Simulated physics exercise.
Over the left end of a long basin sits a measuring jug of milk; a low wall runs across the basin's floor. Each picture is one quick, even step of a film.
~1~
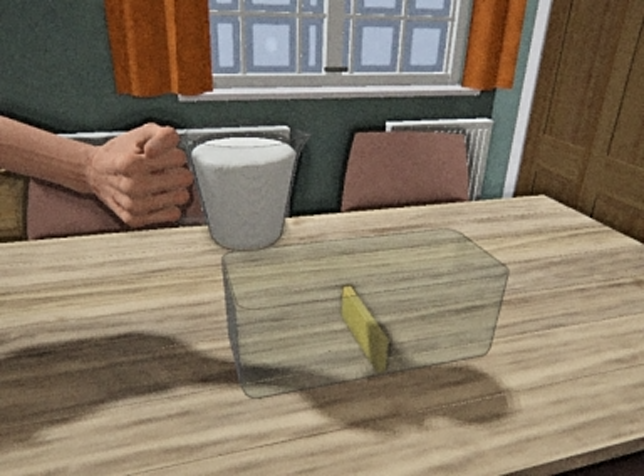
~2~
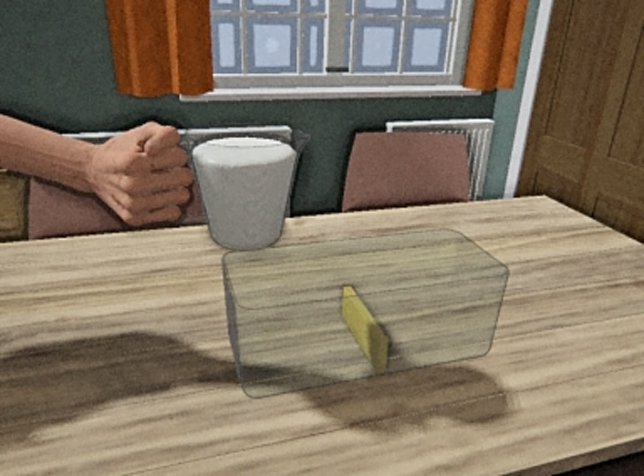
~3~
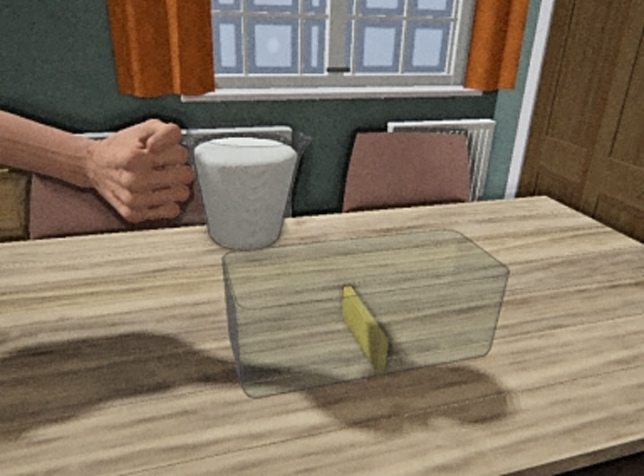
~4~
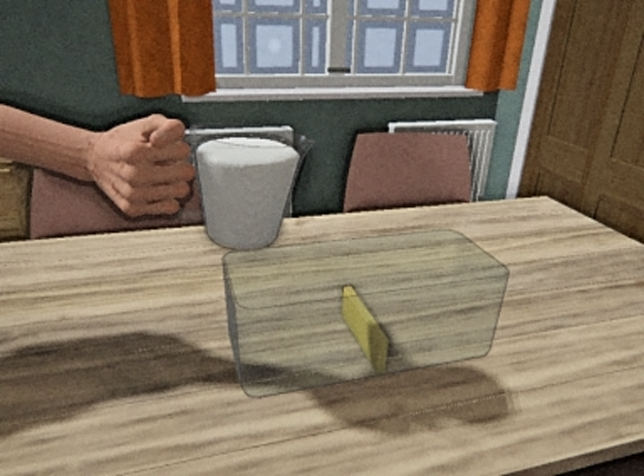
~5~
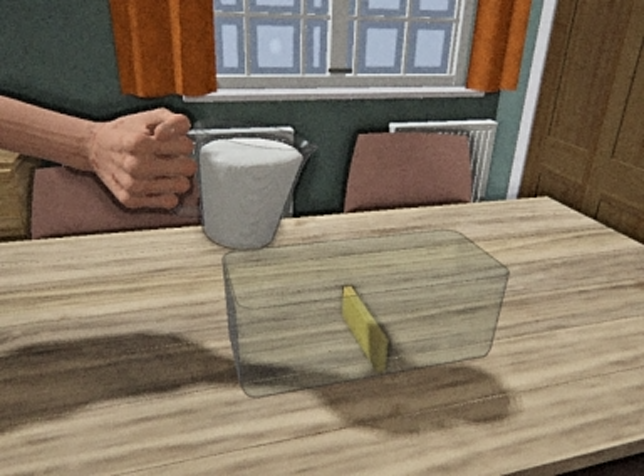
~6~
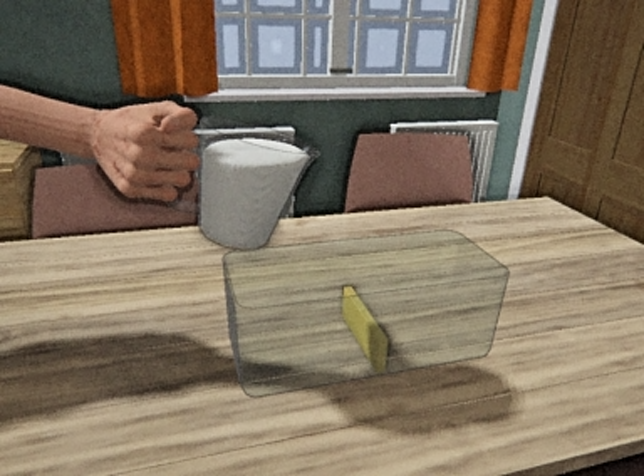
A jug of milk, with a closed hand beside it, started upright over the left end of a clear basin with a low yellow wall inside, then leaned slightly to the right, gradually tilting further.
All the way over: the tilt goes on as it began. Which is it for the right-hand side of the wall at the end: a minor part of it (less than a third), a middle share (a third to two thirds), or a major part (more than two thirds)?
The share right of the wall is a minor part, beneath one third.
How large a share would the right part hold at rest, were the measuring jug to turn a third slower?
30 per cent or thereabouts.
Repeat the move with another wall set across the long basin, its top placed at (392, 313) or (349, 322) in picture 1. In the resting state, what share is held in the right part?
Try 1: About 10 percent; try 2: About 50 percent.
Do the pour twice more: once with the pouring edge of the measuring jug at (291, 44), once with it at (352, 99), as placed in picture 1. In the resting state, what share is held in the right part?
25 and 85 per cent.
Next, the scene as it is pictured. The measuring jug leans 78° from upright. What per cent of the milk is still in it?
Remaining fraction: Approx. 65 %.
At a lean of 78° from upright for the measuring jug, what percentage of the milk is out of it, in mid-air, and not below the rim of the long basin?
20 %.
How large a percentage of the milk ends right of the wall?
Close to 20 in a hundred.
A moment on, the tilt is 78° and 63 per cent is still to pour, 8 is left of the wall and 8 right of it.
Next, the tilt is 113° and 7 per cent is still to pour, 68 is left of the wall and 19 right of it.
Then the tilt is 116° and 0 per cent is still to pour, 77 is left of the wall and 22 right of it.
Later the tilt is 116° and 0 per cent is still to pour, 77 is left of the wall and 22 right of it.
At rest 77 per cent lies left of the wall, 22 right of it and 1 outside.
